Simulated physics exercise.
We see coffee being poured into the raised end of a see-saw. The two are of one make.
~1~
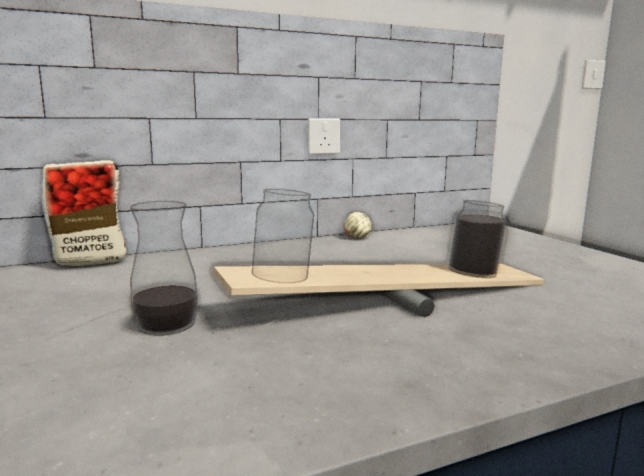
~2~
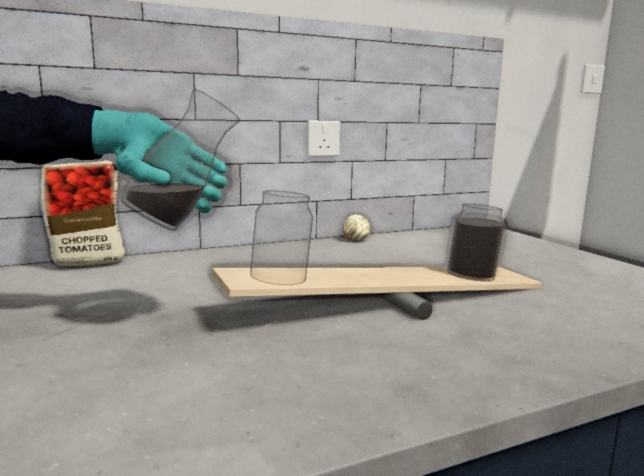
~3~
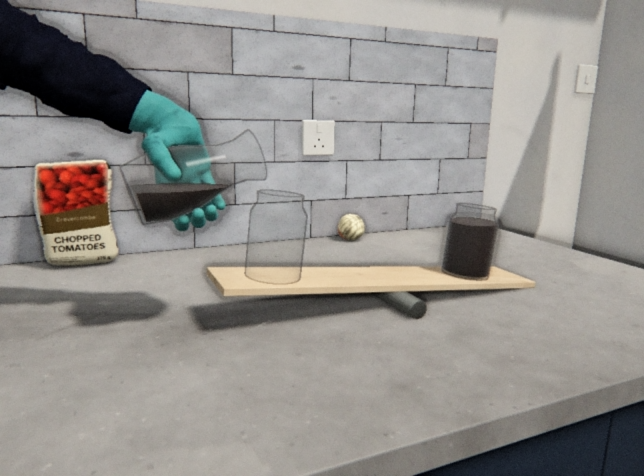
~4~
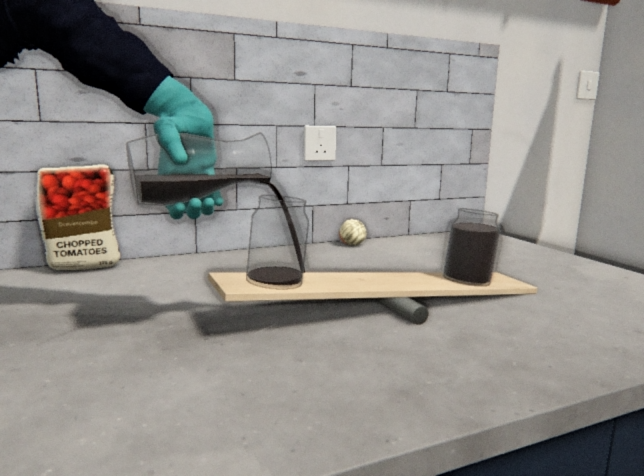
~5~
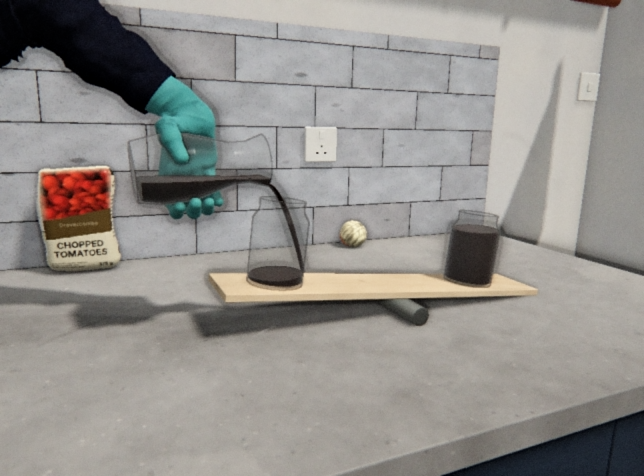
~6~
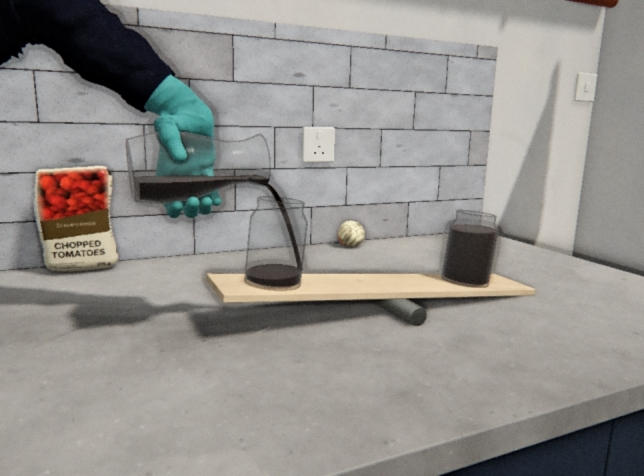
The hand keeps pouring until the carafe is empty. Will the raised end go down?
It does not move.
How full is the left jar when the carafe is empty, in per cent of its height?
Some 35 per cent.
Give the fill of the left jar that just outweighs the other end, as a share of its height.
About 55 per cent.
Soon after, the left jar is about a quarter full; the plank leans as before.
Later, the left jar is about a third full; the plank leans as before.
In the end, the left jar is about a third full; the plank leans as before.
